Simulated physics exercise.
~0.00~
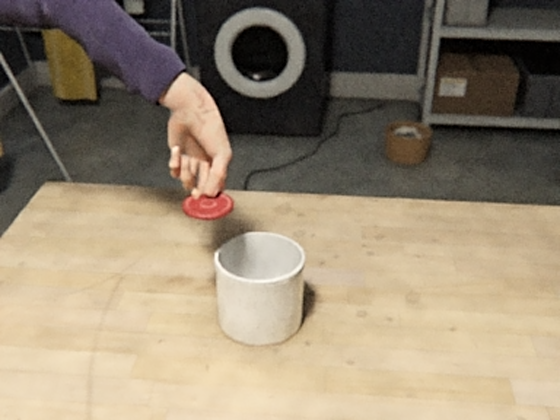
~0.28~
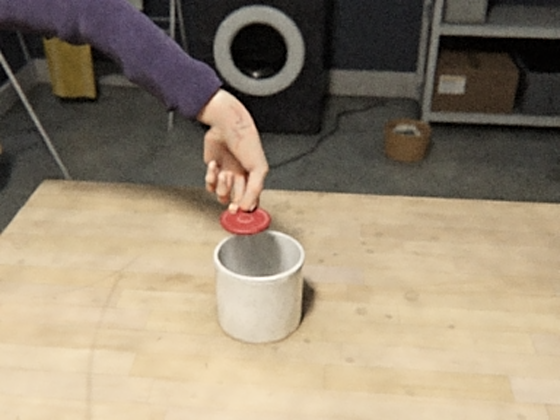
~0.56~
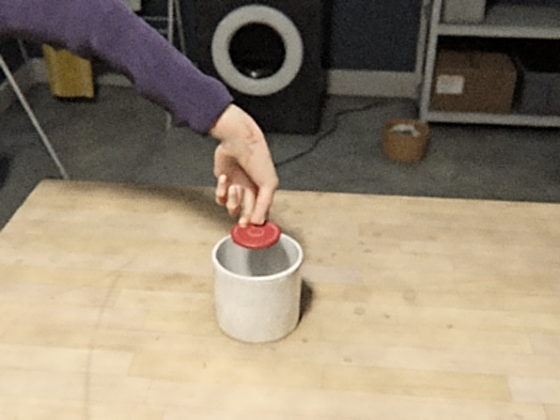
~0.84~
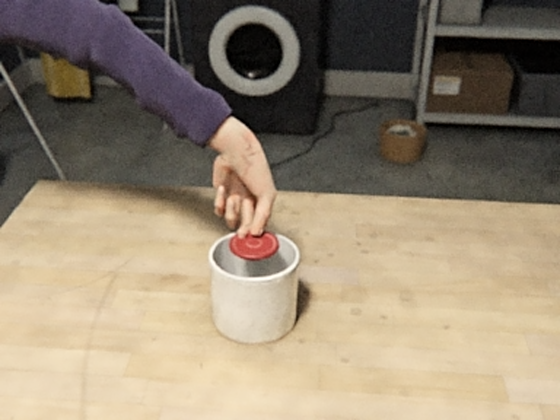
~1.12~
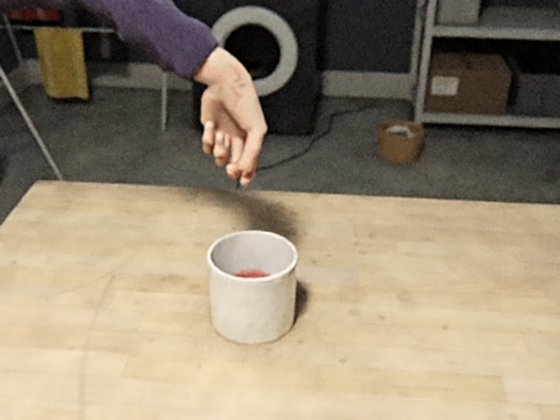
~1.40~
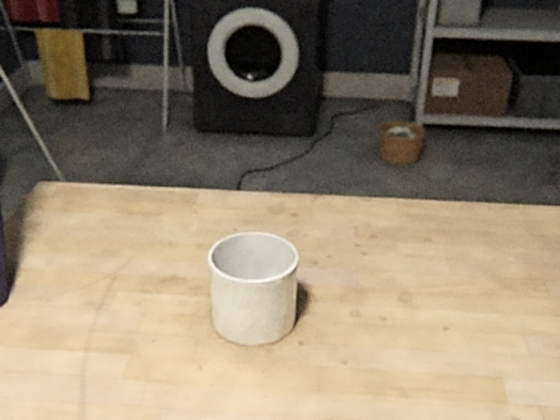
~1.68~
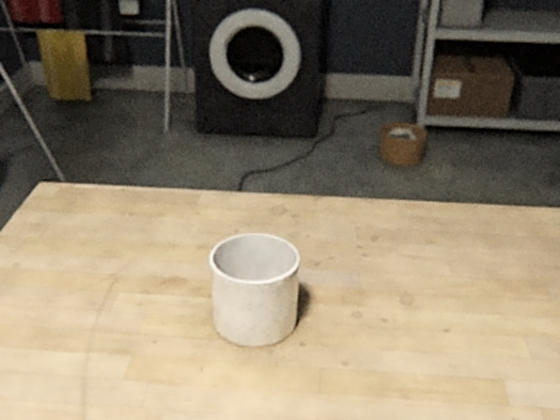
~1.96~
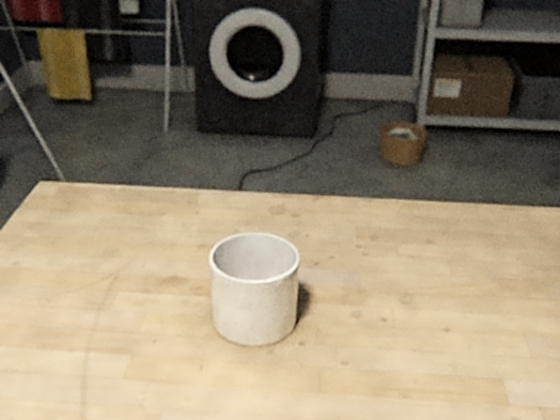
A hand lowers a red lid into a white cup, releases it, and withdraws.
